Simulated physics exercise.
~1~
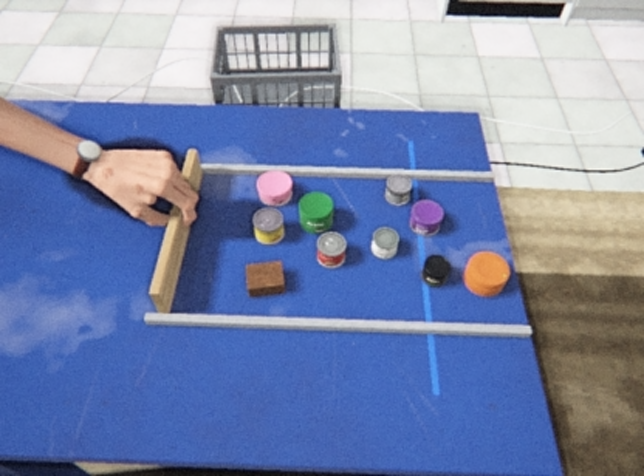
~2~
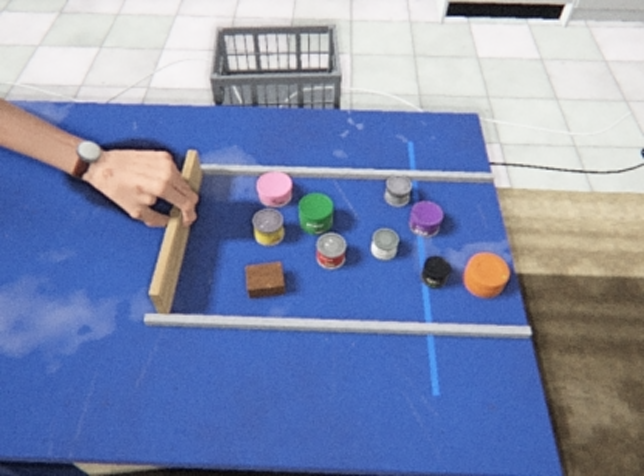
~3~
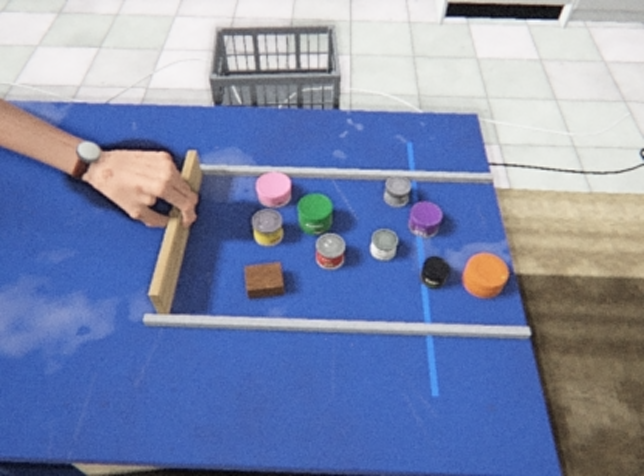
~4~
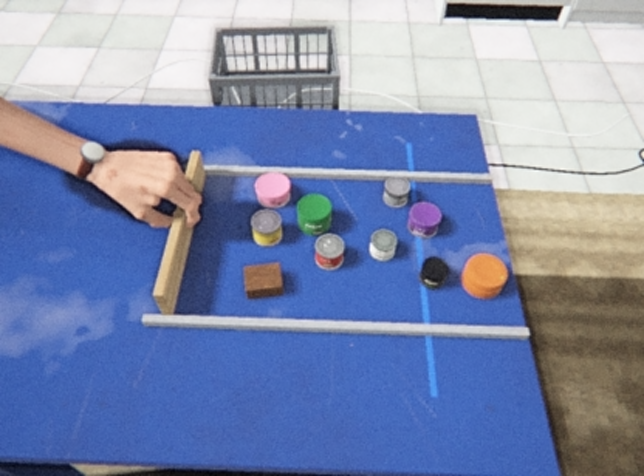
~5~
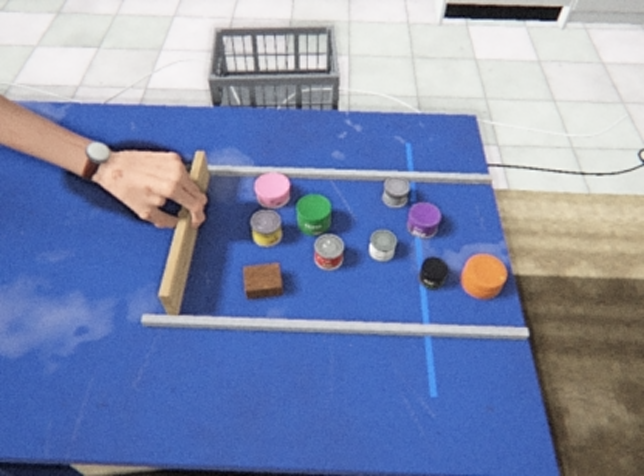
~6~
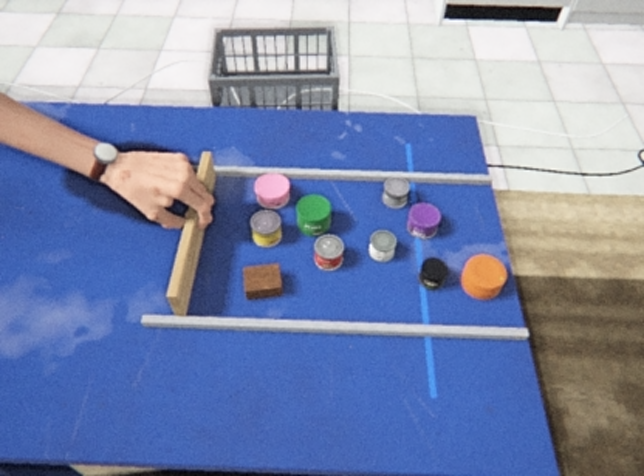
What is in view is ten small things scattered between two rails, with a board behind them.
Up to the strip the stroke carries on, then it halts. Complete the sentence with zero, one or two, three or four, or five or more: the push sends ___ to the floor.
The push sends zero to the floor.
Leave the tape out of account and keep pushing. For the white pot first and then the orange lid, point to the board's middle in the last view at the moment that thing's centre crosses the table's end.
First near (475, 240), second near (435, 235).
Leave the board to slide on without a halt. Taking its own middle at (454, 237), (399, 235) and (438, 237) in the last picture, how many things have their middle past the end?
That makes 1, 0, 1.
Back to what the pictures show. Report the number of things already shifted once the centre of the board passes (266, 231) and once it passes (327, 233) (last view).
Note: First position 3; second position 5.
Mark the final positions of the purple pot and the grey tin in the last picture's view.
Purple pot: About (462, 227); grey tin: About (459, 196).
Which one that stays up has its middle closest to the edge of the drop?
The foremost one is the orange lid.
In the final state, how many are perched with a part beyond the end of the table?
So the number is 1.
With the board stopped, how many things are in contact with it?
It ends up touching 5.
Soon after, none off yet; orange lid at rest near (484, 277); black tub at rest near (433, 274); purple pot at rest near (424, 221).
In the end, the number that fall off is zero.
